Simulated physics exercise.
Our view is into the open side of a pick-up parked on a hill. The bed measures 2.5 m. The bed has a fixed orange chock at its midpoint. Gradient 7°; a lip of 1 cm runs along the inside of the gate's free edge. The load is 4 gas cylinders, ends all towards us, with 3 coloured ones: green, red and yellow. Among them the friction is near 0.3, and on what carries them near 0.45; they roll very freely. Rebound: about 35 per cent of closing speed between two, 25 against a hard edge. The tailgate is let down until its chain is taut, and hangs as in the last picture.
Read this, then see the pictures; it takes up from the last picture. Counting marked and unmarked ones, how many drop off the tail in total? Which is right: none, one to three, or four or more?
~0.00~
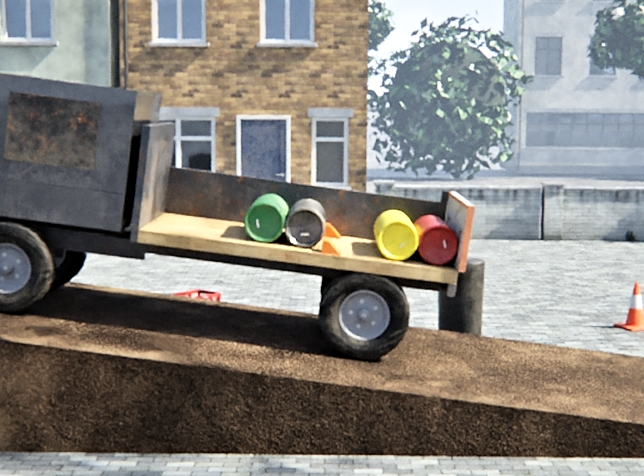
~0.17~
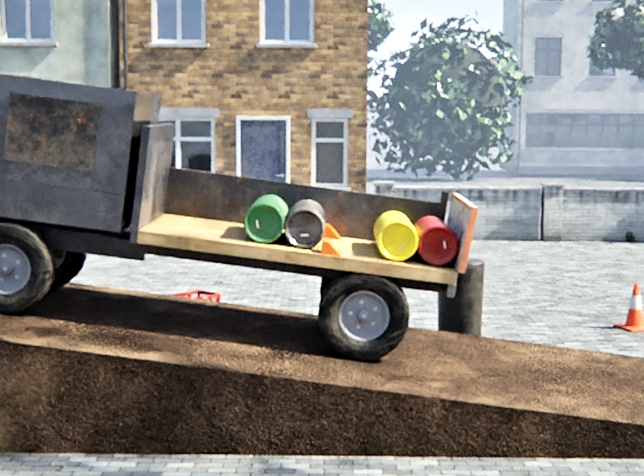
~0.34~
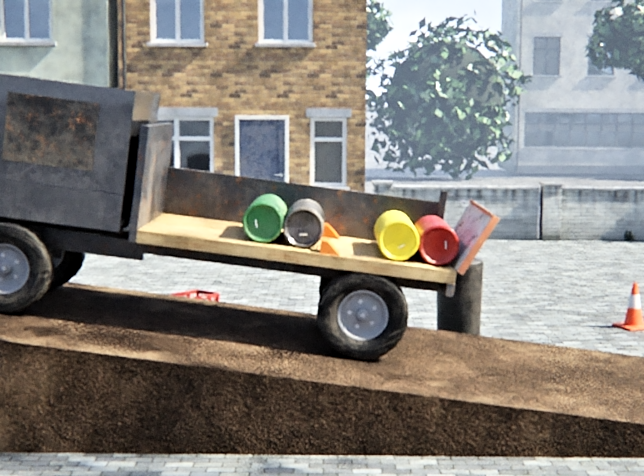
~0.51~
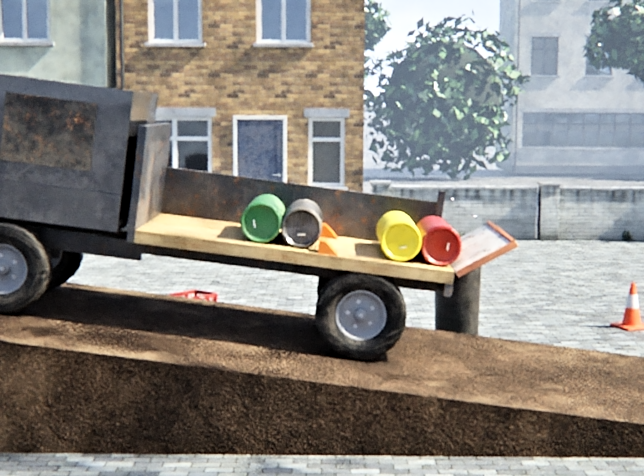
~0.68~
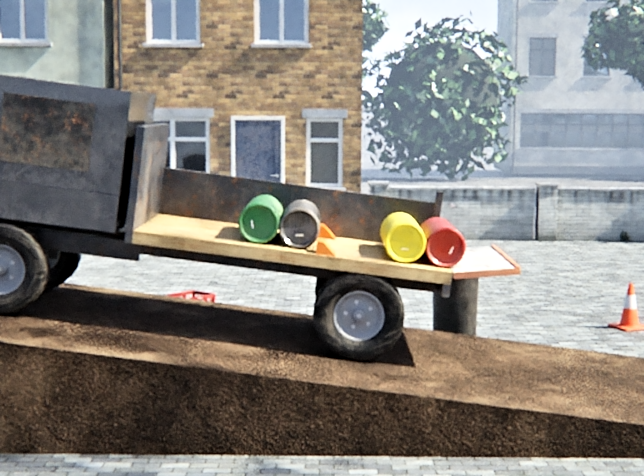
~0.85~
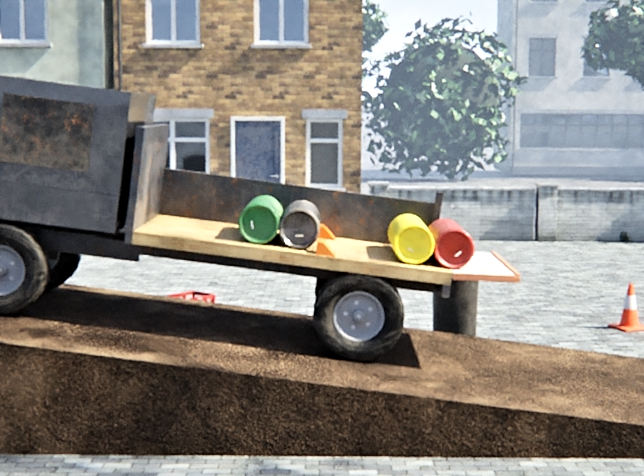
The right one is one to three.
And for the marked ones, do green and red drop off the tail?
As for those two, green stays put while red gets free.
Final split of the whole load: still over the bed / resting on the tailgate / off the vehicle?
2, 0 and 2.
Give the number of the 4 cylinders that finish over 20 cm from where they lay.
Count: 2.
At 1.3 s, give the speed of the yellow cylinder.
I'd put it near 0.6 m/s.
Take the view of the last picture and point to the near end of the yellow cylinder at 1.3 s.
I'd put it somewhere around (442, 248) in that view.
After 1.3 s, green is on the bed, 155 cm short of the hinge; red is on the gate, 25 cm past the hinge, rolling right; yellow is on the bed, 10 cm short of the hinge, rolling right; 0 gone off the back.
After 1.6 s, red is on the gate, 40 cm past the hinge, rolling right; yellow is on the gate, 10 cm past the hinge, rolling right; no change for green; 0 gone off the back.
After 2.1 s, red is dropping off the gate; yellow is on the gate, 35 cm past the hinge, rolling right; no change for green; 1 gone off the back.
After 2.6 s, red is off the vehicle; yellow is dropping off the gate; no change for green; 2 gone off the back.
At rest (5.0 s), green is on the bed, 155 cm short of the hinge; red is out on the ground; yellow is out on the ground; 2 gone off the back.
